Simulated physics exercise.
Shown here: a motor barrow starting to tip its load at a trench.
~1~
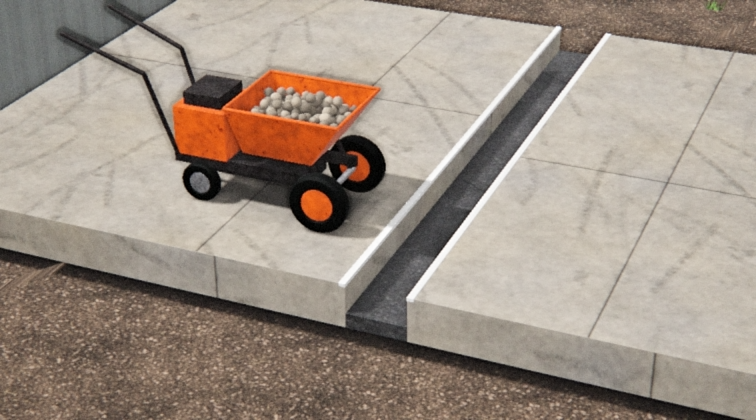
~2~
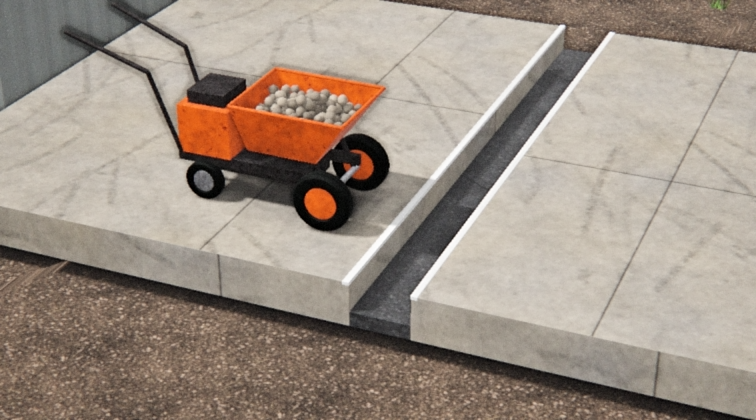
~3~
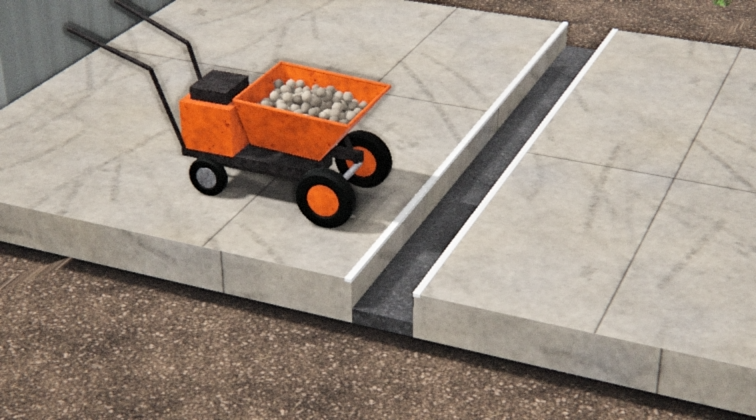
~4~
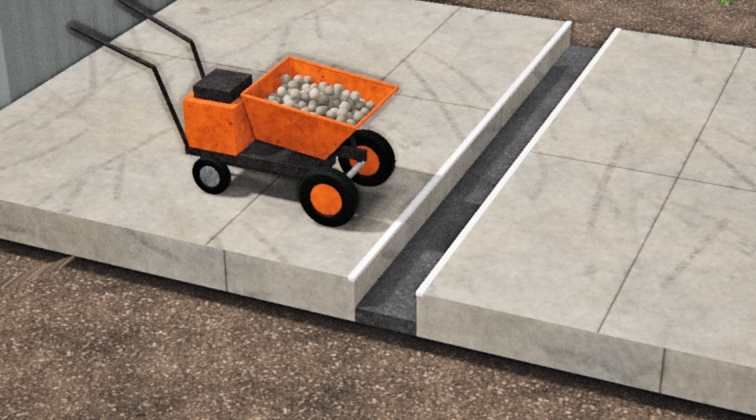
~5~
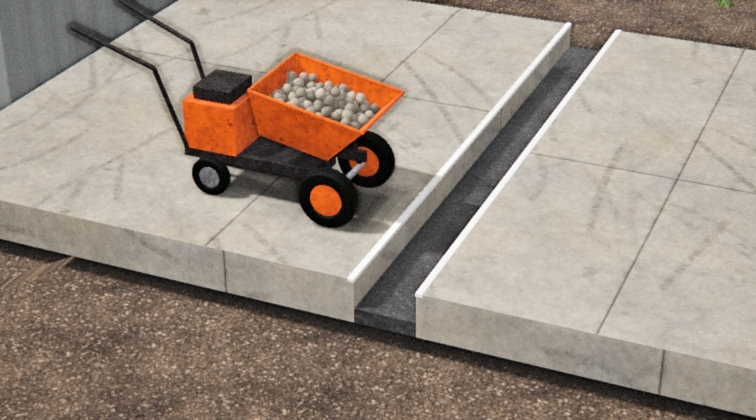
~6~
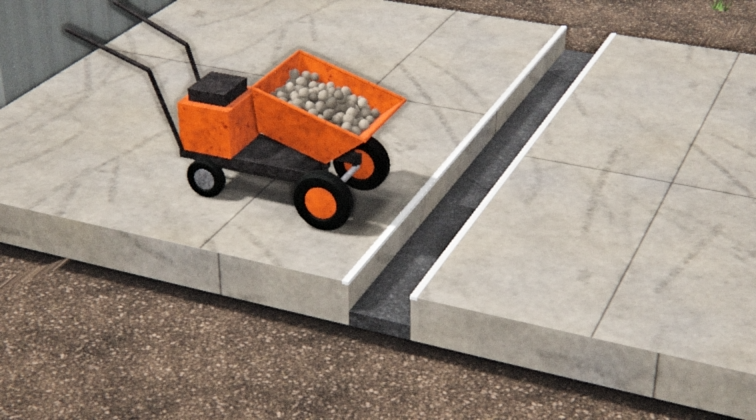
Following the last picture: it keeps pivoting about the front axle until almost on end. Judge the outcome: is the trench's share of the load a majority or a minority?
A majority.
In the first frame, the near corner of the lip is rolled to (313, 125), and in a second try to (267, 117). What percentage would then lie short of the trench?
0 % then 50 %.
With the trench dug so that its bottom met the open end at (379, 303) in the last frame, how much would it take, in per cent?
Something like 70 %.
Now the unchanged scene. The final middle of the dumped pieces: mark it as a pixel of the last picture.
Roughly pixel (444, 245).
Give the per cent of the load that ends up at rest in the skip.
I'd put it at about 0 per cent.
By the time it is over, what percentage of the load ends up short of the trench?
Share: Near 0 %.
Soon, skip tipped steeply; all in the skip.
A while on, skip tipped right over; most in the skip; about a quarter in or heaped over the trench; a stray few beyond it; a stray few falling.
Towards the end, skip tipped right over; a small part in the skip; most in or heaped over the trench; about a quarter beyond it.
Finally, skip tipped right over; most in or heaped over the trench; about a quarter beyond it.
